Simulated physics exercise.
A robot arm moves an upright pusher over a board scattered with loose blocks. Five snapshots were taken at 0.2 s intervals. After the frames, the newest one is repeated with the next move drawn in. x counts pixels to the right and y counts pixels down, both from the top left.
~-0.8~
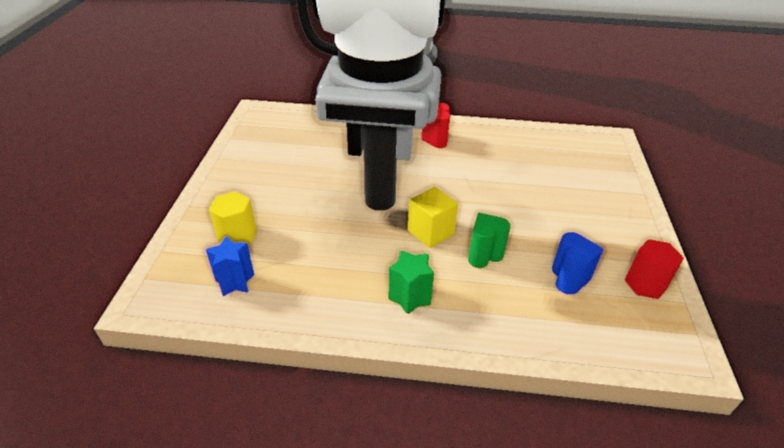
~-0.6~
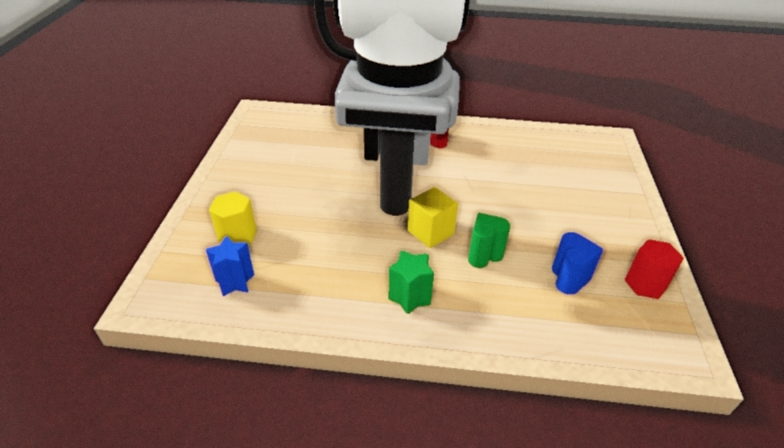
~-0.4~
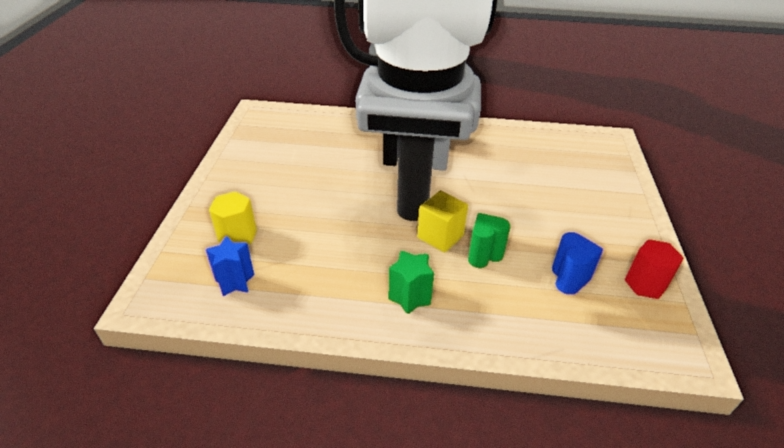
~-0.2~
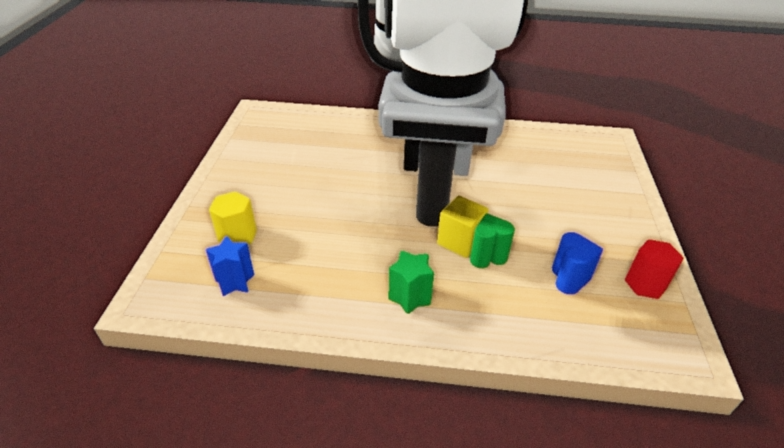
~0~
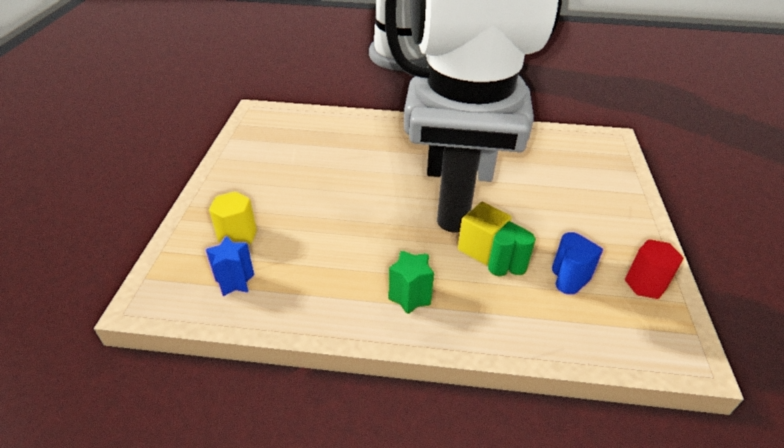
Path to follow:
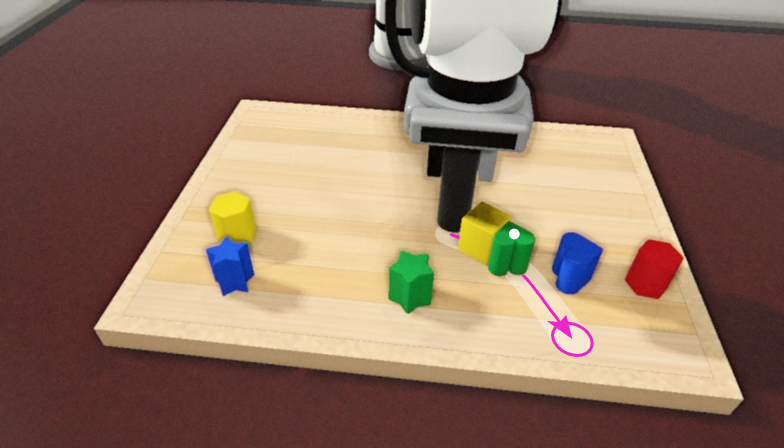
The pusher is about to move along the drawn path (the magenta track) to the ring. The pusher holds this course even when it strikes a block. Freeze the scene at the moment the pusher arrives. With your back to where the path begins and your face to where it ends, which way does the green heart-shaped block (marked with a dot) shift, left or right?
Slides left.
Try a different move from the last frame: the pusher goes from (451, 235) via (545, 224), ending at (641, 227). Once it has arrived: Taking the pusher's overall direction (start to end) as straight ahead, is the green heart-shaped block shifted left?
No, that is not what happens.
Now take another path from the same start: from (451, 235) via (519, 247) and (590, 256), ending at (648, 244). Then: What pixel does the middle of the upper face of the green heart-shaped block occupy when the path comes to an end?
The middle of its upper face will lie at (561, 272).
The line goes from (451, 235) over (500, 256) and (538, 293) to (572, 339); the dot is on the green heart-shaped block.
On the path given first. One third of the way, pusher (503, 244); yellow square (542, 241); green heart-shaped block (569, 263); blue heart-shaped block (592, 251), turned 40° anticlockwise.
Two thirds of the way, pusher (542, 280); yellow square (588, 273), turned 20° anticlockwise; green heart-shaped block (627, 287), turned 20° anticlockwise; blue heart-shaped block (634, 264), turned 70° anticlockwise.
At the end, pusher (577, 327); yellow square (622, 298), turned 55° anticlockwise; green heart-shaped block (660, 297), turned 55° anticlockwise; blue heart-shaped block (643, 269), turned 95° anticlockwise; red hexagon (665, 251).
